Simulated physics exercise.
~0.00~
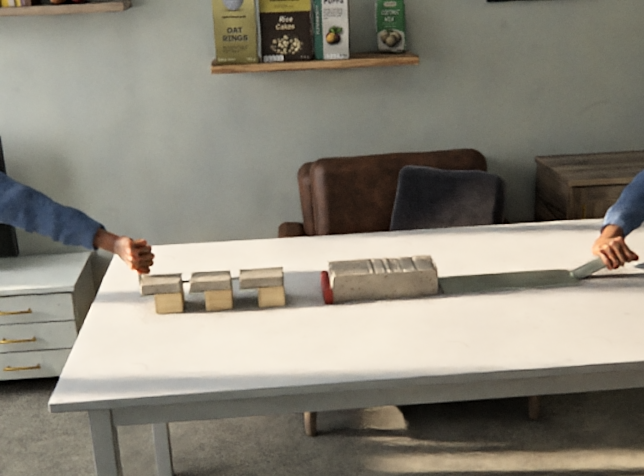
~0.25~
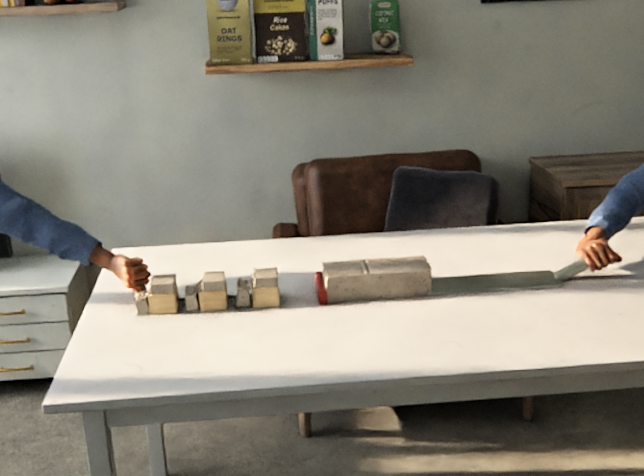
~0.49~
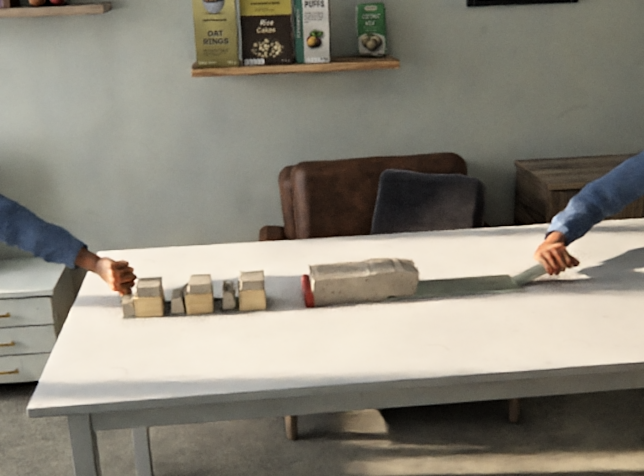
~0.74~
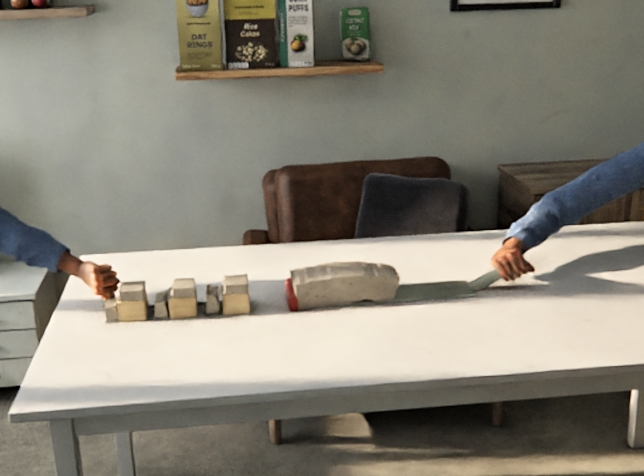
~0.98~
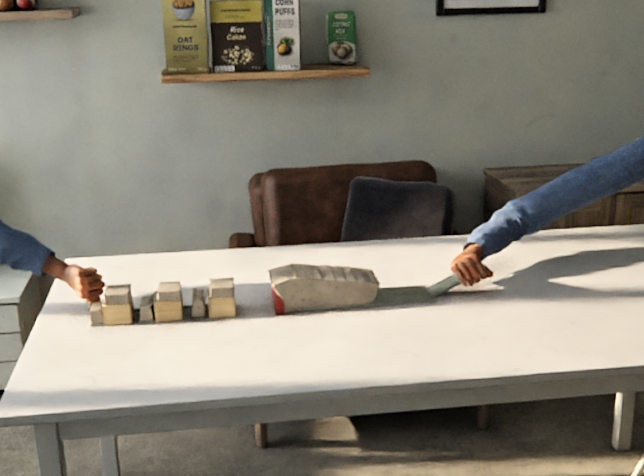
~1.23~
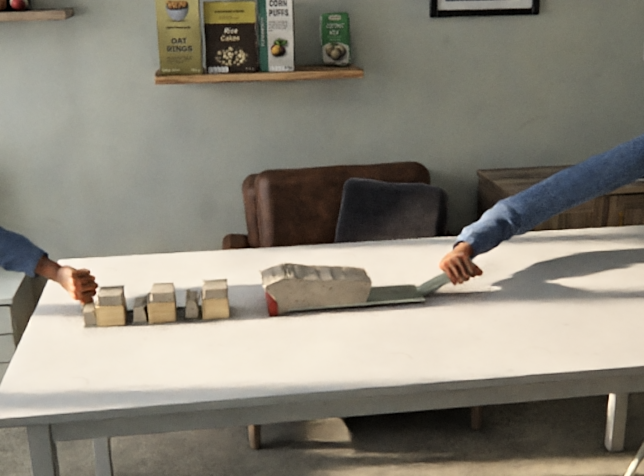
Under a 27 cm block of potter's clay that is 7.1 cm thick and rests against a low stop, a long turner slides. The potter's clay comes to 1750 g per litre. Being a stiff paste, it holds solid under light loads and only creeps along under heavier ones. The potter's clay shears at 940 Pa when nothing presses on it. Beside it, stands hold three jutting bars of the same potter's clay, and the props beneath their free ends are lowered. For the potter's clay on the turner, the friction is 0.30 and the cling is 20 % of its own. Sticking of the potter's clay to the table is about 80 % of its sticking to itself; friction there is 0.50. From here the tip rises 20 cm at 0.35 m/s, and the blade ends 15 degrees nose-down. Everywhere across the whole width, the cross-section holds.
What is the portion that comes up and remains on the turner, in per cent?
Look for something near 76 percent.
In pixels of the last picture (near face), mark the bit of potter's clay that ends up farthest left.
Roughly at (237, 308).
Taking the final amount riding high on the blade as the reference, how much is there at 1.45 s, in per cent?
The value is close to 50 %.
By 1.45 s, the tip is 8.2 cm up.
By 1.72 s, the tip is 18 cm up.
By 1.99 s, the tip is 20 cm up and 76 % is riding high on the blade.
By 2.26 s, the tip is 20 cm up and 76 % is riding high on the blade.
By 2.40 s, at the end, the tip is 20 cm up and 76 % is riding high on the blade.
